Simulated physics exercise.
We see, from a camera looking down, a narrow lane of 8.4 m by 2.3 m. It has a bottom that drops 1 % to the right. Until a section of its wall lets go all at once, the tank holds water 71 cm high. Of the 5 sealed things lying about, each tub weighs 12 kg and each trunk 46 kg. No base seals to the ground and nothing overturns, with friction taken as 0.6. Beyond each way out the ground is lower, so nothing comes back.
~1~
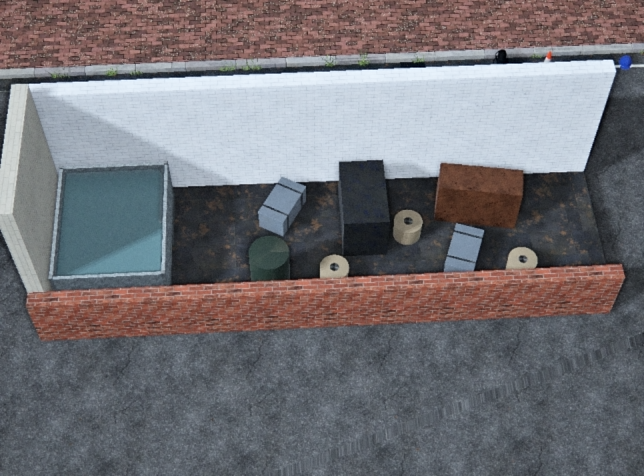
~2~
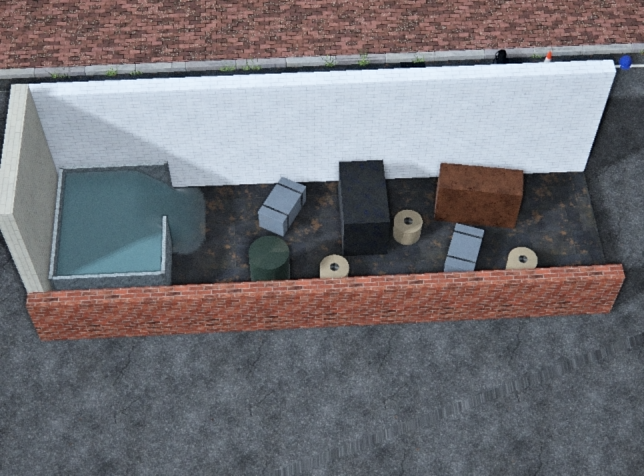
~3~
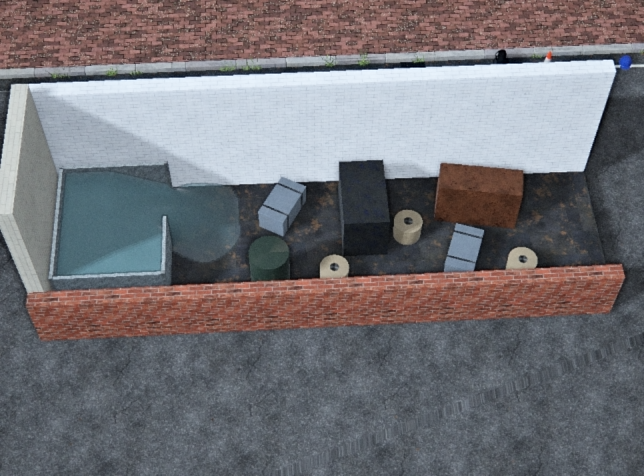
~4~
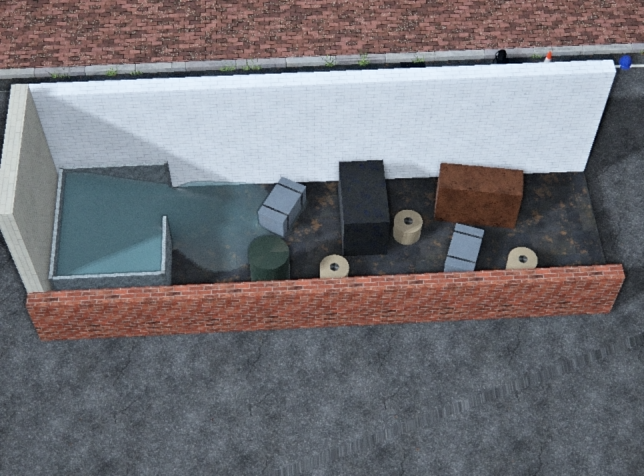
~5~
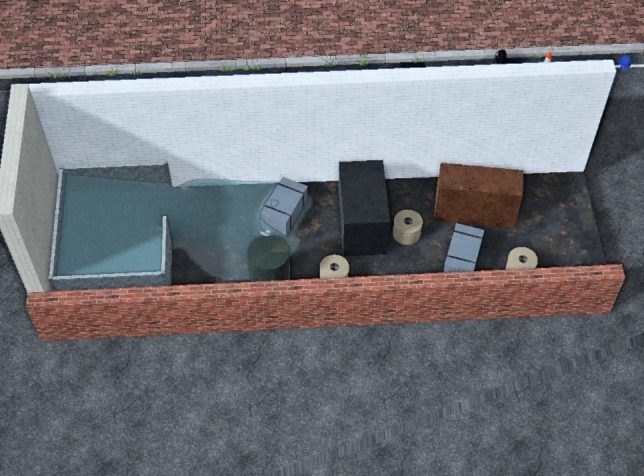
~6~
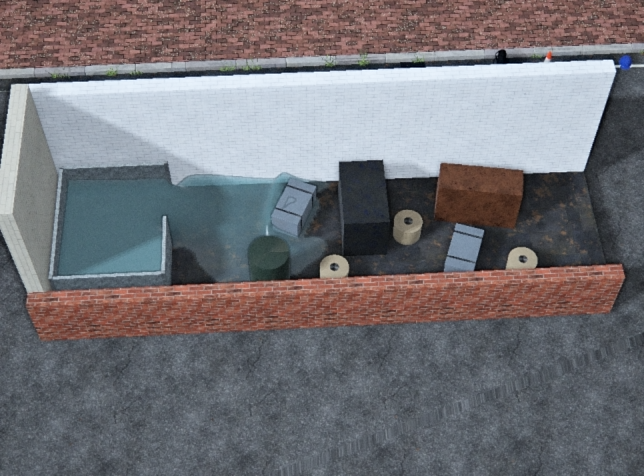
In a narrow walled lane seen from above, a tank of water stands at the left end, with boxes and round objects scattered to its right. The tank's right side opens partway and water spreads rightward across the dark floor. It flows around a green drum and the nearest grey box, which shifts slightly right.
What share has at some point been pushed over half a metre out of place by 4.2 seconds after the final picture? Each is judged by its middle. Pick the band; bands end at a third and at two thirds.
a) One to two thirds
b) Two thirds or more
Two thirds or more (b).
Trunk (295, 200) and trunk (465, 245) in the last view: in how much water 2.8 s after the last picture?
Depths: Near 20 cm, then near 12 cm.
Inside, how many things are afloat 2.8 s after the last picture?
Tally: 2 of them.
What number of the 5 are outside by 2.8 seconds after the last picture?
The count by then is 0.
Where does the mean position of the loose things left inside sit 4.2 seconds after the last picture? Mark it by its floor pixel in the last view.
That lands at roughly (470, 247).
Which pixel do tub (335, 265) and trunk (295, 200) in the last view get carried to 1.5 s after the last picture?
I'd say close to (402, 260) and close to (322, 260).
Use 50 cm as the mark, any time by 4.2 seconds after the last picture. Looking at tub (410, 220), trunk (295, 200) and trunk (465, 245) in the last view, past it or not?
In sequence: Falls below it / exceeds it / exceeds it.
Then, 0.4 s after the last picture 1 of 5 are over 50 cm from their spots; 0 afloat.
Then, 1.5 s after the last picture 2 of 5 are over 50 cm from their spots; 1 afloat.
Then, 2.8 s after the last picture 3 of 5 are over 50 cm from their spots; 2 afloat.
Then, 4.2 s after the last picture 4 of 5 are over 50 cm from their spots, and 4 have been at some point; 2 afloat.
